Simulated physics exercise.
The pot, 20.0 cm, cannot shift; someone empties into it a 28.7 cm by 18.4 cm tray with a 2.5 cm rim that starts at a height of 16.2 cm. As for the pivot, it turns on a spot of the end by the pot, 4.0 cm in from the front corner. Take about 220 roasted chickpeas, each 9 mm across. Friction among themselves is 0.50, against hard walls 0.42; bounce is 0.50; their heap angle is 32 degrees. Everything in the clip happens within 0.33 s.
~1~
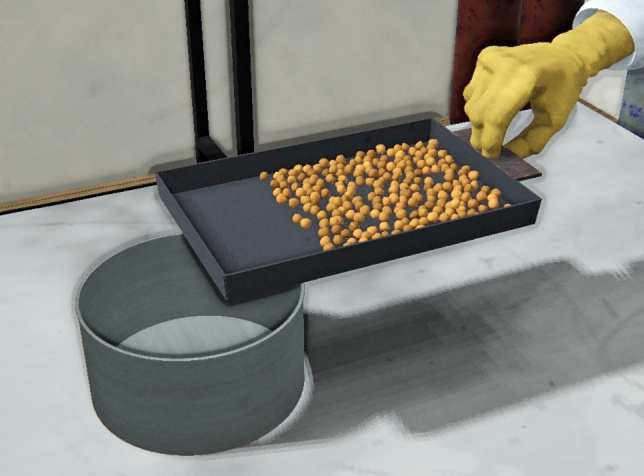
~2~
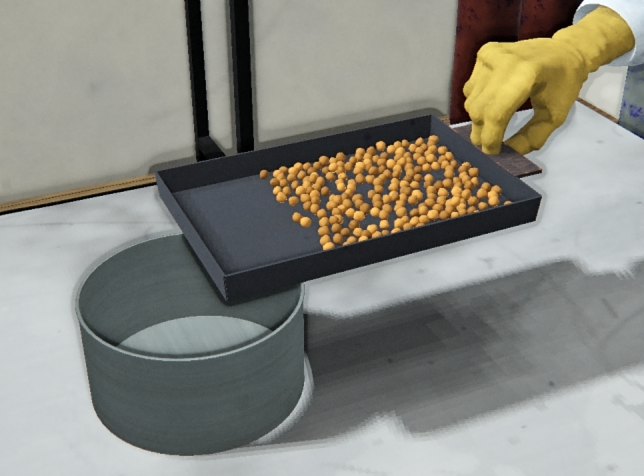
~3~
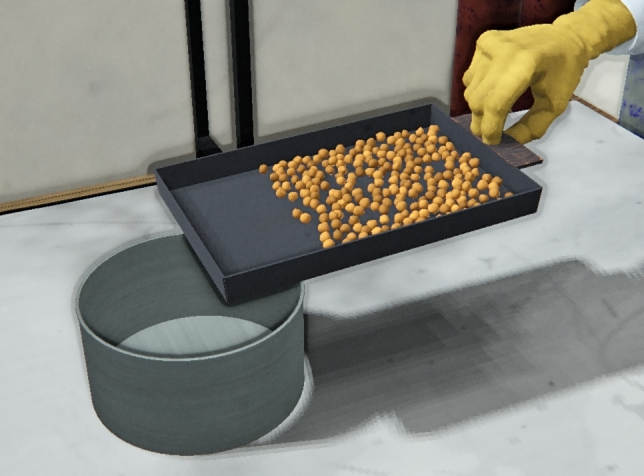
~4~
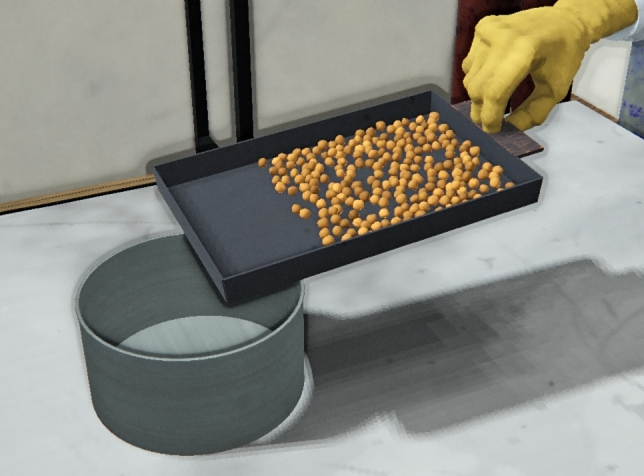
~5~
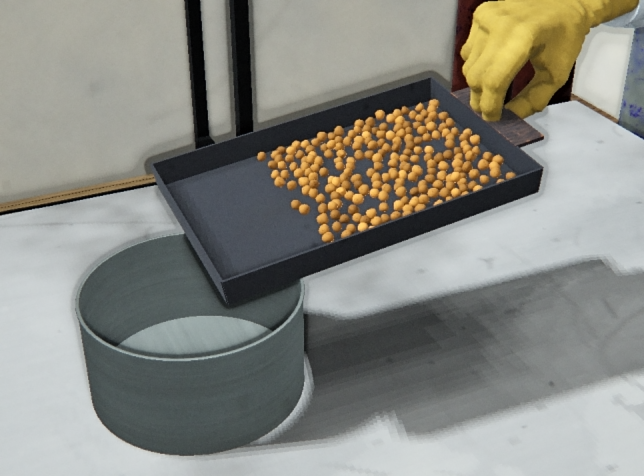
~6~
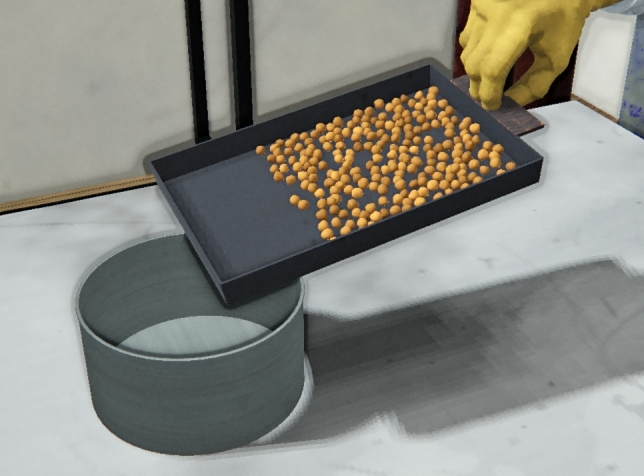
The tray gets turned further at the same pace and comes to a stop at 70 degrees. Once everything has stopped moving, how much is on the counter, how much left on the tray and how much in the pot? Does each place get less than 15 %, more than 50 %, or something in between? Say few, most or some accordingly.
Counter: Few. Tray: Most. Pot: Few.
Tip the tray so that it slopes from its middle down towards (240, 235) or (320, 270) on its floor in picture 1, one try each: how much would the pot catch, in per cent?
About 5 per cent on the first try and 0 per cent on the second.
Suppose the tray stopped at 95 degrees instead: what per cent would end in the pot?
Around 15 in a hundred.
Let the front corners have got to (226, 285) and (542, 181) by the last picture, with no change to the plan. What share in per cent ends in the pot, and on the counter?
Final per cent - pot 0, counter 0.
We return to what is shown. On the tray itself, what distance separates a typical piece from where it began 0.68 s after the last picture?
By then it sits near 12 cm from where it began.
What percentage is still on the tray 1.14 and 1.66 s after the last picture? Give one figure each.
Close to 100 at the first time and 100 at the second.
Then, 0.68 s after the last picture, tilt 39 degrees; the tray holds 100 %, the pot 0 %.
Then, 1.14 s after the last picture, tilt 57 degrees; the tray holds 100 %, the pot 0 %.
Then, 1.66 s after the last picture, tilt 70 degrees; the tray holds 100 %, the pot 0 %.
In the end, counter 0 %, tray 100 %, pot 0 %.
